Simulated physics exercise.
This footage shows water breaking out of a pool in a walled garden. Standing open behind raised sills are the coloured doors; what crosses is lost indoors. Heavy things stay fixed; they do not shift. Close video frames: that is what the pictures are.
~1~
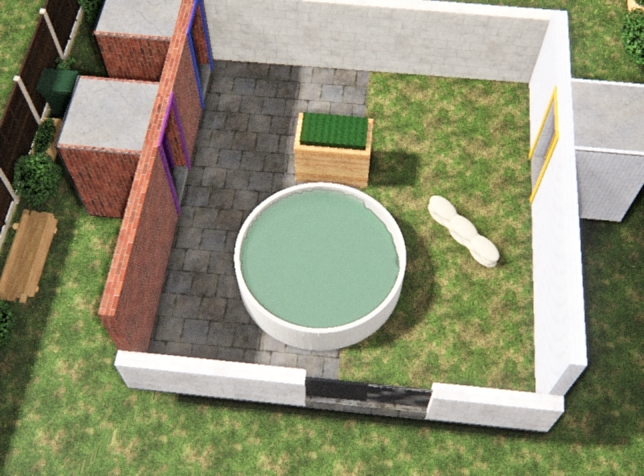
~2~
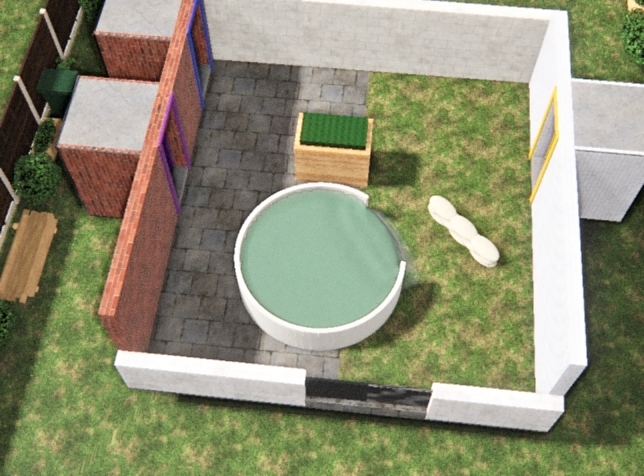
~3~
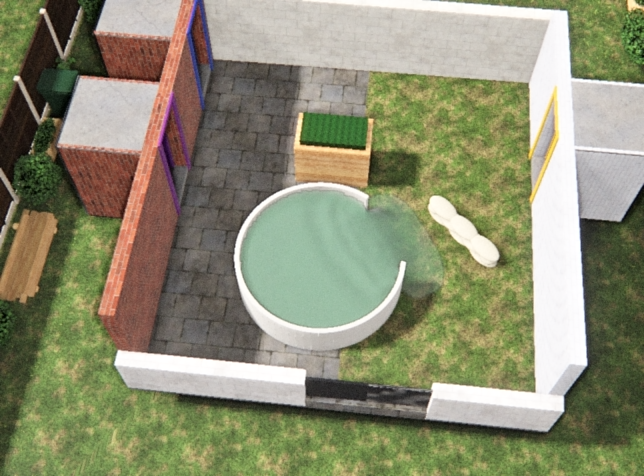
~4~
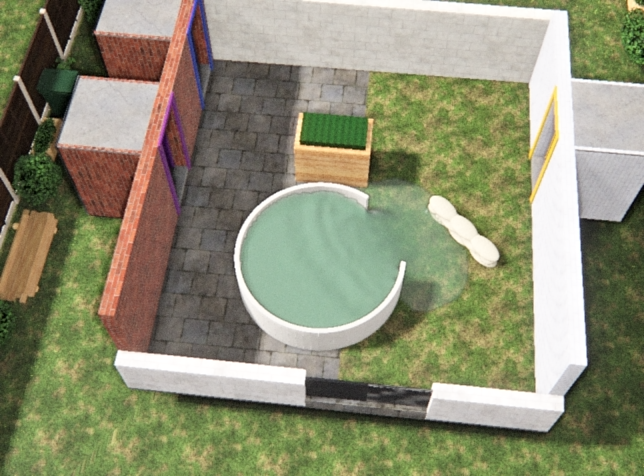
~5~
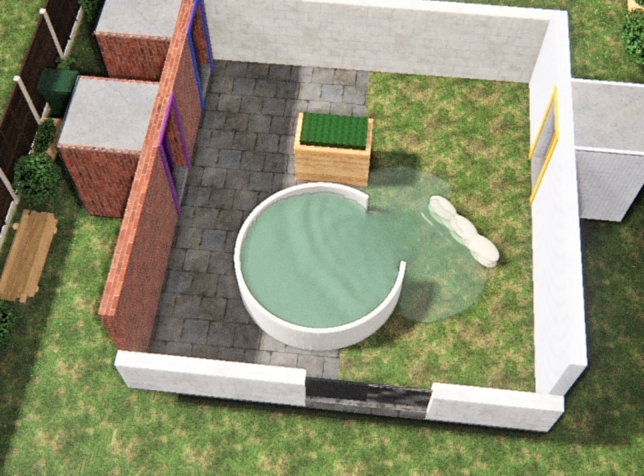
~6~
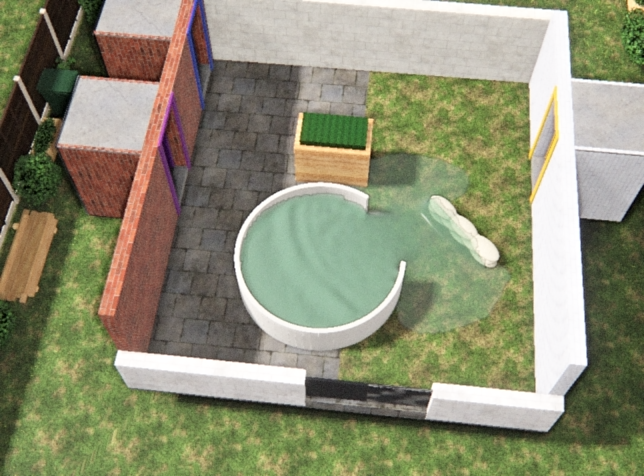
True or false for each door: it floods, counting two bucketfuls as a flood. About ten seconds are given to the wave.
Yellow door - false; blue door - false; purple door - false.
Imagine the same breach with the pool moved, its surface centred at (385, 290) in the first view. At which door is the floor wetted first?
That would be the door marked yellow, I say.
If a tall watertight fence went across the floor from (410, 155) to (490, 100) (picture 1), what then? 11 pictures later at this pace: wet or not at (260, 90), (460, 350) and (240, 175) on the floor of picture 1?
Spared, submerged, then spared.
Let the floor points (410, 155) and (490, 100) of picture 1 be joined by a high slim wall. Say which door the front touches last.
Last: The purple door.
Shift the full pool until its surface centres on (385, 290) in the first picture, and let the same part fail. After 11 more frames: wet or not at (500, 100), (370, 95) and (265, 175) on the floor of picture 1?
As listed: No water, dry, no water.
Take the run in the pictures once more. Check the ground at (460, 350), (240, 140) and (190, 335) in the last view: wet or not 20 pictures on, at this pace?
First spot inundated, second not wet, third not wet.
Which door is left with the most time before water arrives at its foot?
Result: The purple door.
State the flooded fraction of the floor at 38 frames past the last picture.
It comes to 80 per cent.
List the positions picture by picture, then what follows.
Still water in the round tank at (320, 256), in the first frame.
The front is at (413, 282), out from the gap at (391, 240), in the second frame.
The front is at (437, 284), out from the gap at (391, 242), in the third frame.
The front is at (458, 289), out from the gap at (391, 242), in the fourth frame.
The front is at (478, 291), out from the gap at (391, 242), in the fifth frame.
Water pours out at (391, 242) and has run to (455, 170), in the sixth frame.
A moment on, water covers 25 % of the floor; the yellow door not reached, the blue door not reached, the purple door not reached.
Next, water covers 40 % of the floor; the yellow door not reached, the blue door not reached, the purple door not reached.
Then, water covers 60 % of the floor; the yellow door wet at the sill, nothing in, the blue door not reached, the purple door not reached.
Later, water covers 80 % of the floor; the yellow door wet at the sill, nothing in, the blue door wet at the sill, nothing in, the purple door not reached.
In the end, water covers 100 % of the floor; the yellow door wet at the sill, nothing in, the blue door wet at the sill, nothing in, the purple door wet at the sill, nothing in.
